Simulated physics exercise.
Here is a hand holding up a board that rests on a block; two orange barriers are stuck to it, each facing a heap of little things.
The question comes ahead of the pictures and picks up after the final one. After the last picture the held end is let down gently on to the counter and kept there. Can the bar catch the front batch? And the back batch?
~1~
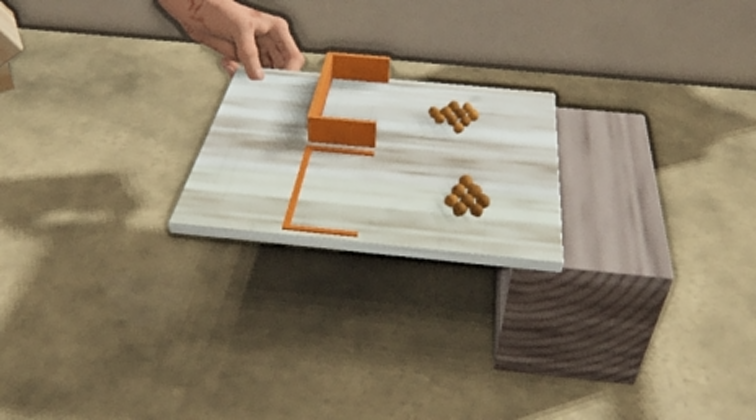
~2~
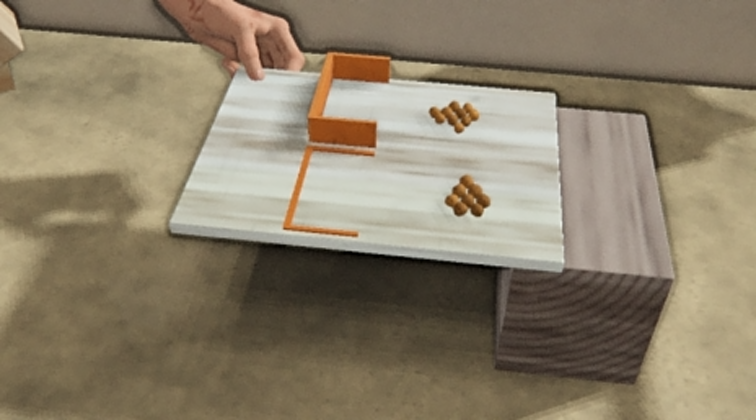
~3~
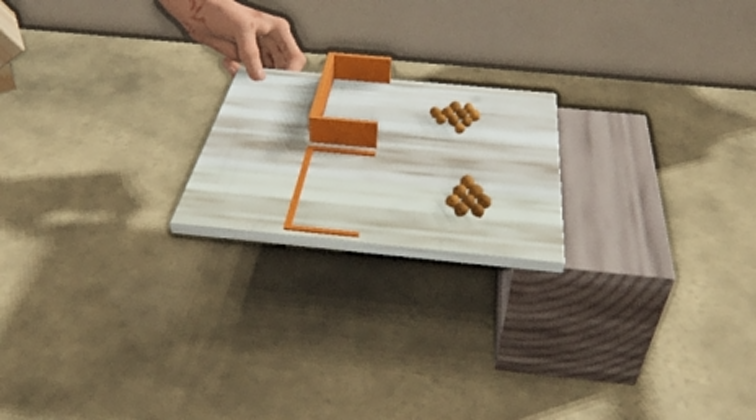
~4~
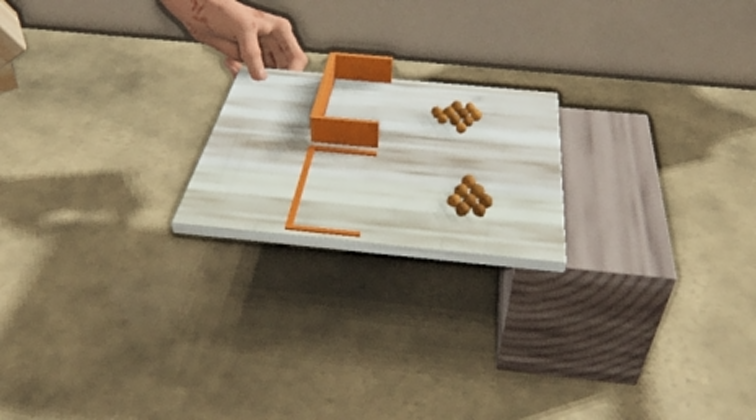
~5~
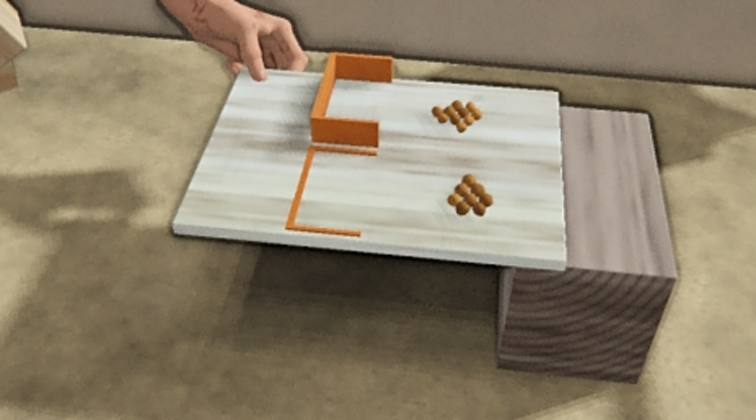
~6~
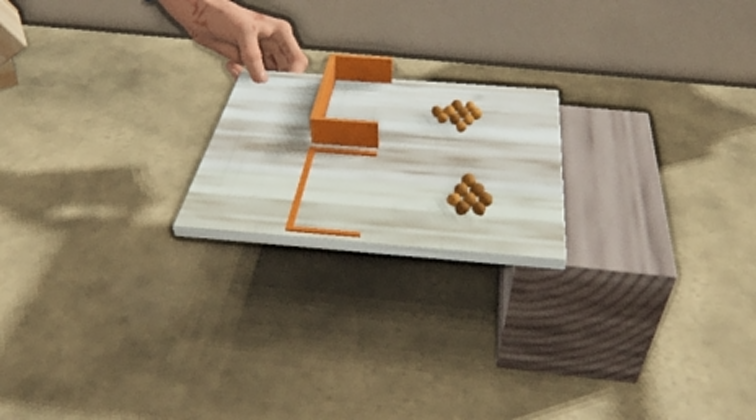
Front batch makes it over and back batch is held up.
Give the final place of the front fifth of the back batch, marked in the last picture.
Roughly (349, 183), I'd say.
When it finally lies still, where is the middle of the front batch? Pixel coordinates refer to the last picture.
Its centre finishes near (175, 284).
Then, 0.66 s on from there, board sloping at 13°; front batch where it was; back batch where it was.
Then, 1.36 s on from there, board sloping at 25°; front batch on its way down; back batch has reached its bar.
Then, 2.19 s on from there, board resting at 31°; front batch the bulk past its bar; back batch has reached its bar.
In the end, board resting at 31°; front batch the bulk past its bar; back batch gathered behind its bar.
